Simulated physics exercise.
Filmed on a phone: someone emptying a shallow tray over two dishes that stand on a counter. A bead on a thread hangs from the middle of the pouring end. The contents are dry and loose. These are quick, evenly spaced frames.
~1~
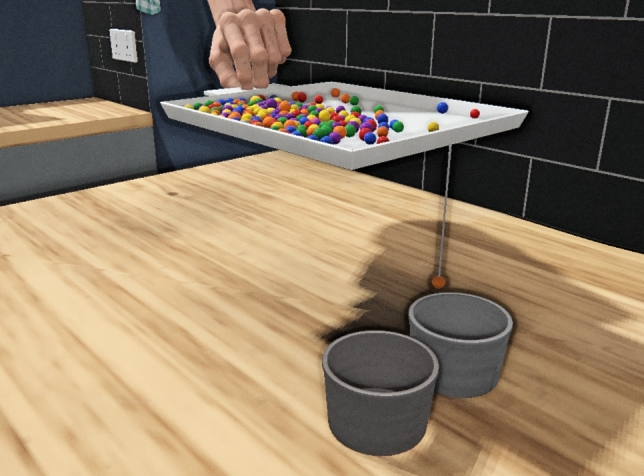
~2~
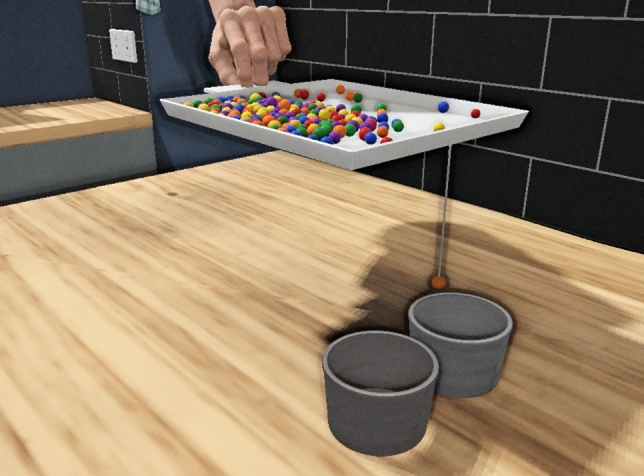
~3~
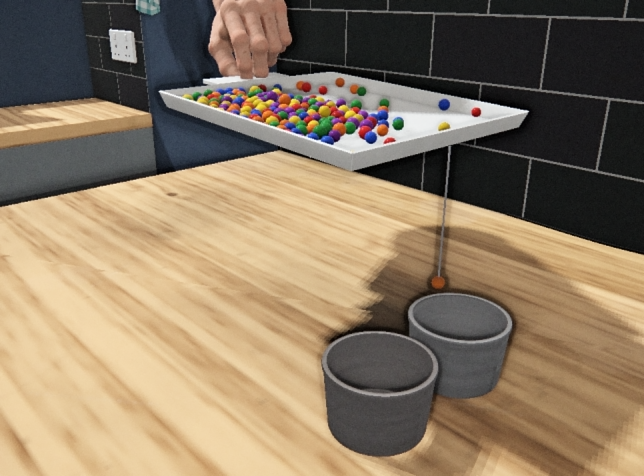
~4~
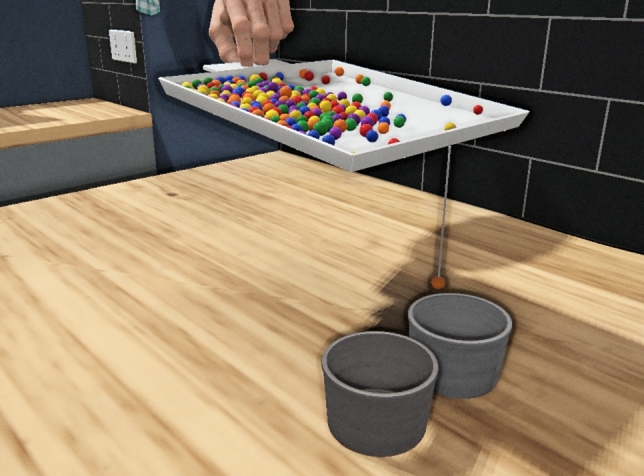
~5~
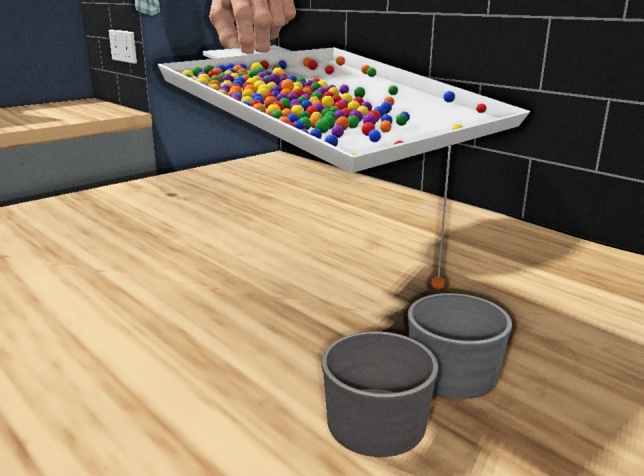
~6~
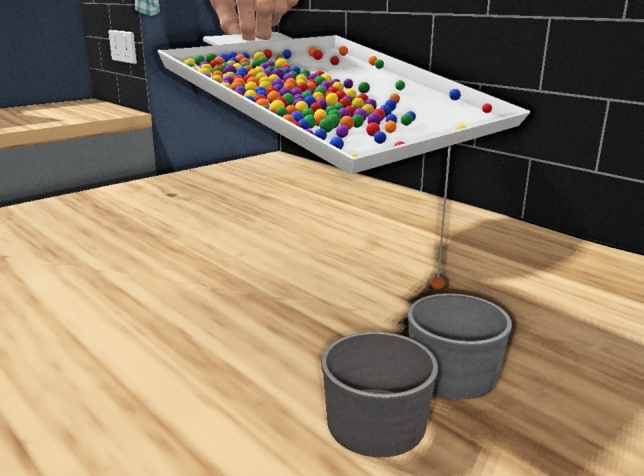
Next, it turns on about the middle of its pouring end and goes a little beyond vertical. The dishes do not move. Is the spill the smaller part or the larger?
Caught overall: More than half.
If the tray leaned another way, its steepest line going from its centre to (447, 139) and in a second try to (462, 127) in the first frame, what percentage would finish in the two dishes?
First some 30, then 0 per cent.
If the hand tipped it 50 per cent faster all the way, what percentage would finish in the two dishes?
Close to 50 per cent.
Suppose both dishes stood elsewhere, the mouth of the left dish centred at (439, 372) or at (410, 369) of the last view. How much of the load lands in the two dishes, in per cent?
In turn 50 and 80 in a hundred.
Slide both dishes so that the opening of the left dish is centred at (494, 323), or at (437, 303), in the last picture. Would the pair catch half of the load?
First under half, then less than half.
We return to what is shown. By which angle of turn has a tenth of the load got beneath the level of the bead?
Near 45 degrees.
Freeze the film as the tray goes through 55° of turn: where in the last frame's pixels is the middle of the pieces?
Near (418, 143).
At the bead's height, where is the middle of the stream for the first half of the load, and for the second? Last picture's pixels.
First near (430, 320), later near (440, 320).
Soon, tray tipped steeply; about two thirds on the tray; a small part in the left dish; a small part in the right dish; a small part outside both; a small part in the air.
A while on, tray tipped right over; about a third in the left dish; about a third in the right dish; about a quarter outside both; a small part in the air.
Towards the end, tray tipped past a quarter turn; about a third in the left dish; about a third in the right dish; about a quarter outside both.
Finally, tray tipped past a quarter turn; about a third in the left dish; about a third in the right dish; about a quarter outside both.
